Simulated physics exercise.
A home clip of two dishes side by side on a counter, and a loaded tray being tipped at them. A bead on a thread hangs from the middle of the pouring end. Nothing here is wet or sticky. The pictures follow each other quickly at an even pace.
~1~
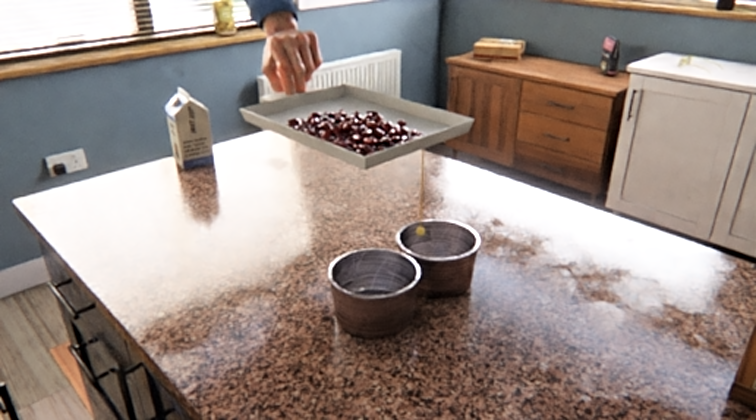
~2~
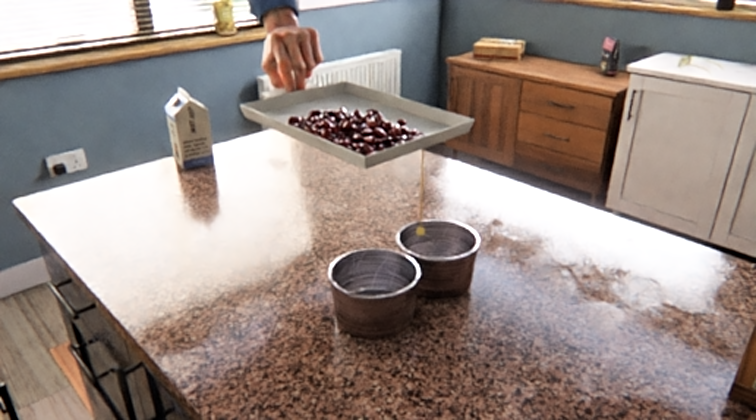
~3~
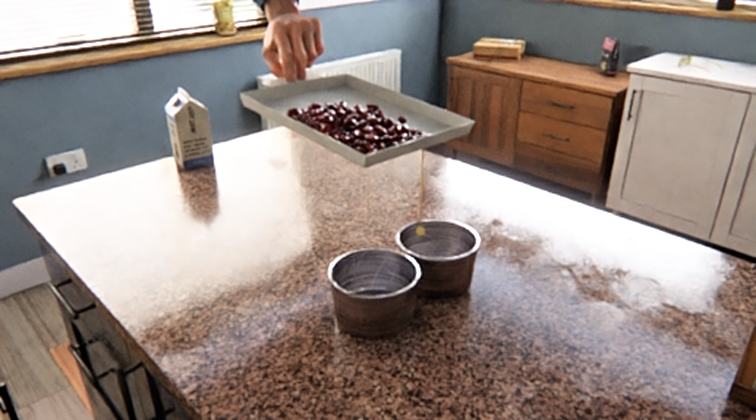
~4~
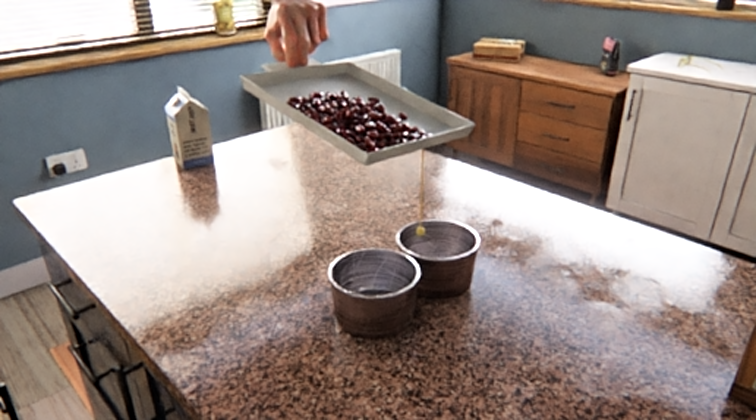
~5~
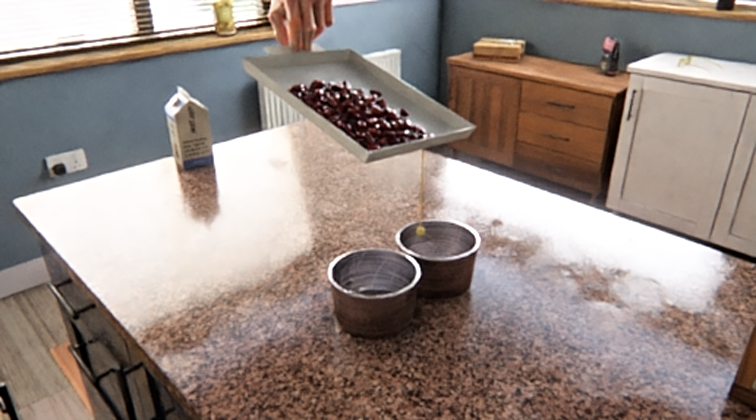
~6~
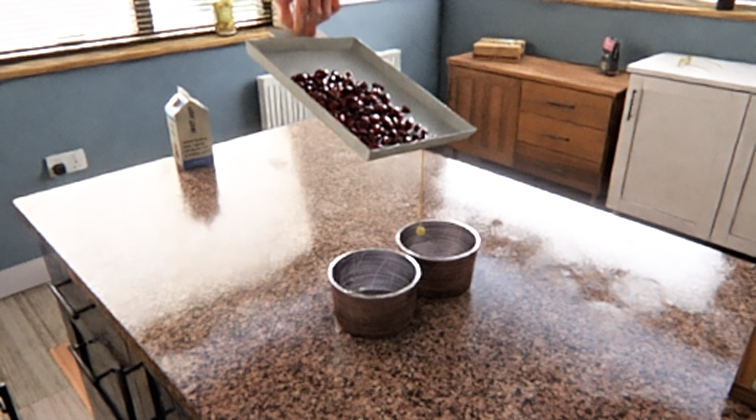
We see a hand holding a grey tray of dark red beans above two round dishes on a speckled counter; the hand raises the back end, tilting the tray gradually more steeply with its right corner lowest.
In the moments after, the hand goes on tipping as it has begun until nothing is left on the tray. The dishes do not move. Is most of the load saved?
In the dishes lies under half of it.
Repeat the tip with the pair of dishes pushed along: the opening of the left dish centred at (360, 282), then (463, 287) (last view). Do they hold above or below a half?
One: The smaller part. Two: Not half.
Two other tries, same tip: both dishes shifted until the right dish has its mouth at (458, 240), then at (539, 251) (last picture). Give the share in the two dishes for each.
In turn 60 and 10 in a hundred.
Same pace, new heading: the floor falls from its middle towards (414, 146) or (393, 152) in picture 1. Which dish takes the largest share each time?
At the first place the dish on the right, at the second the left one.
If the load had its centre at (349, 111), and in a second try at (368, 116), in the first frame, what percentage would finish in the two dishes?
In turn 40 and 30 in a hundred.
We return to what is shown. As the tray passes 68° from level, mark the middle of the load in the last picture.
Around (432, 121).
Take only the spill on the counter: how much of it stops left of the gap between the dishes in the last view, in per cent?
About 0 per cent.
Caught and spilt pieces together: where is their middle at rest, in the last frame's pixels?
Close to (473, 274).
Soon after the last picture, tray tipped steeply; nearly all on the tray; a stray few outside both; a small part in the air.
A little later, tray tipped past a quarter turn; a stray few on the tray; about a quarter in the right dish; about half outside both; about a quarter in the air.
Later still, tray tipped past a quarter turn; about a third in the right dish; about two thirds outside both.
At rest, tray tipped past a quarter turn; none in the left dish; about a third in the right dish; about two thirds outside both.
